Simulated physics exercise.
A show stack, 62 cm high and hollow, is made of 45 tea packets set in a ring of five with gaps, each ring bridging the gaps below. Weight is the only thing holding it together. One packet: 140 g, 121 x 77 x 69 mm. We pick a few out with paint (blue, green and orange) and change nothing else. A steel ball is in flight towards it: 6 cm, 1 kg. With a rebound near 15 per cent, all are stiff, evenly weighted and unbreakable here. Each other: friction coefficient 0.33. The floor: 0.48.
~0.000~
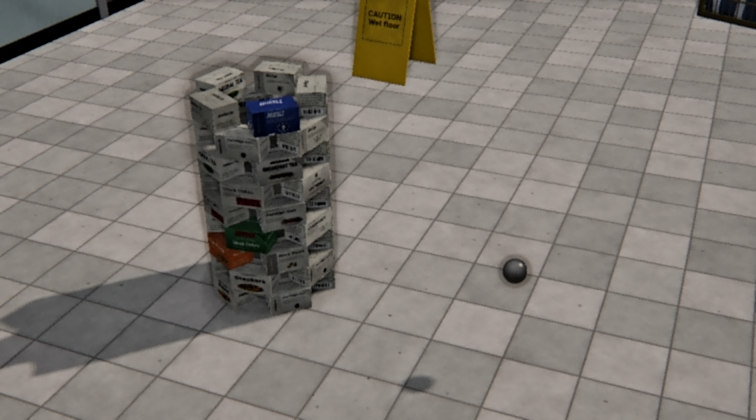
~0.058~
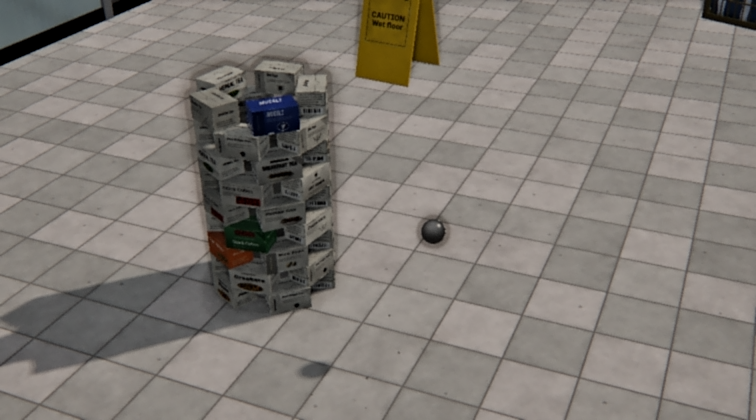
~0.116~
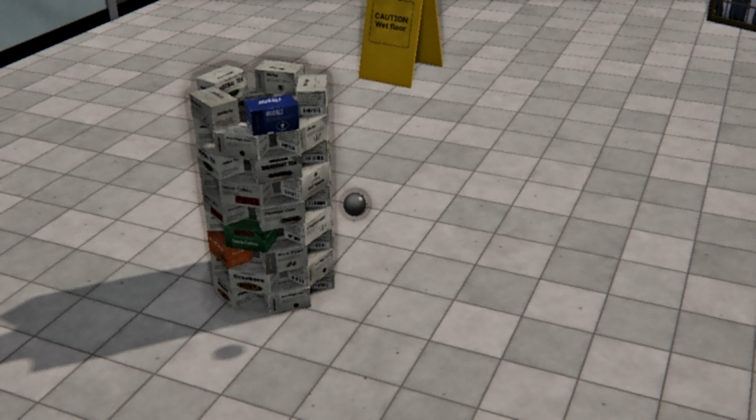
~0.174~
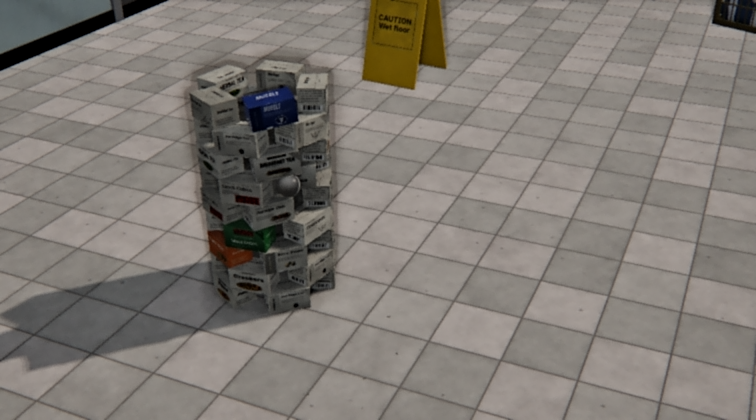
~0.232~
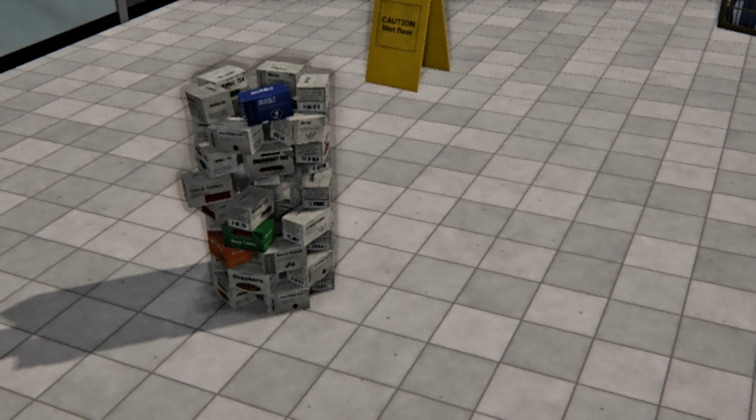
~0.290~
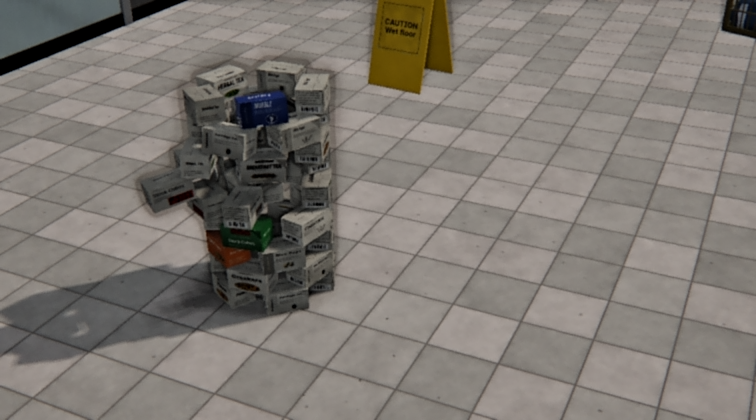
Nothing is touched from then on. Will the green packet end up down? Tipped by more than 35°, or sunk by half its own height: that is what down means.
No.
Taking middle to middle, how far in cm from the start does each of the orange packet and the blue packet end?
Estimate: Orange near 2 cm, blue near 60 cm.
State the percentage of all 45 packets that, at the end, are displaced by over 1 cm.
Result: 55 per cent.
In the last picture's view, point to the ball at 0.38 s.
About (166, 168).
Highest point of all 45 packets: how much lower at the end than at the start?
About 14 cm lower.
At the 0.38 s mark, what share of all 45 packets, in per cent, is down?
By then, 15 per cent.
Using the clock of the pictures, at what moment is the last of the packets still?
Near 2.5 s.
After 0.38 s, ball still moving; 7 of the 45 packets down; green packet shifted 15 mm; blue packet leaning 24°, 44 mm lower.
After 0.58 s, ball still moving; 14 of the 45 packets down; green packet shifted 16 mm; blue packet leaning 58°, 15 cm lower.
After 0.86 s, ball still moving; 16 of the 45 packets down; green packet shifted 16 mm; blue packet upside down.
After 1.36 s, ball still moving; 18 of the 45 packets down; green packet shifted 22 mm; blue packet upside down.
At rest (2.6 s), ball rolling away; 18 of the 45 packets down; green packet shifted 22 mm; blue packet upside down; orange packet shifted 12 mm. As the last picture would show them, middles, green packet near (241, 232), blue packet near (214, 323).
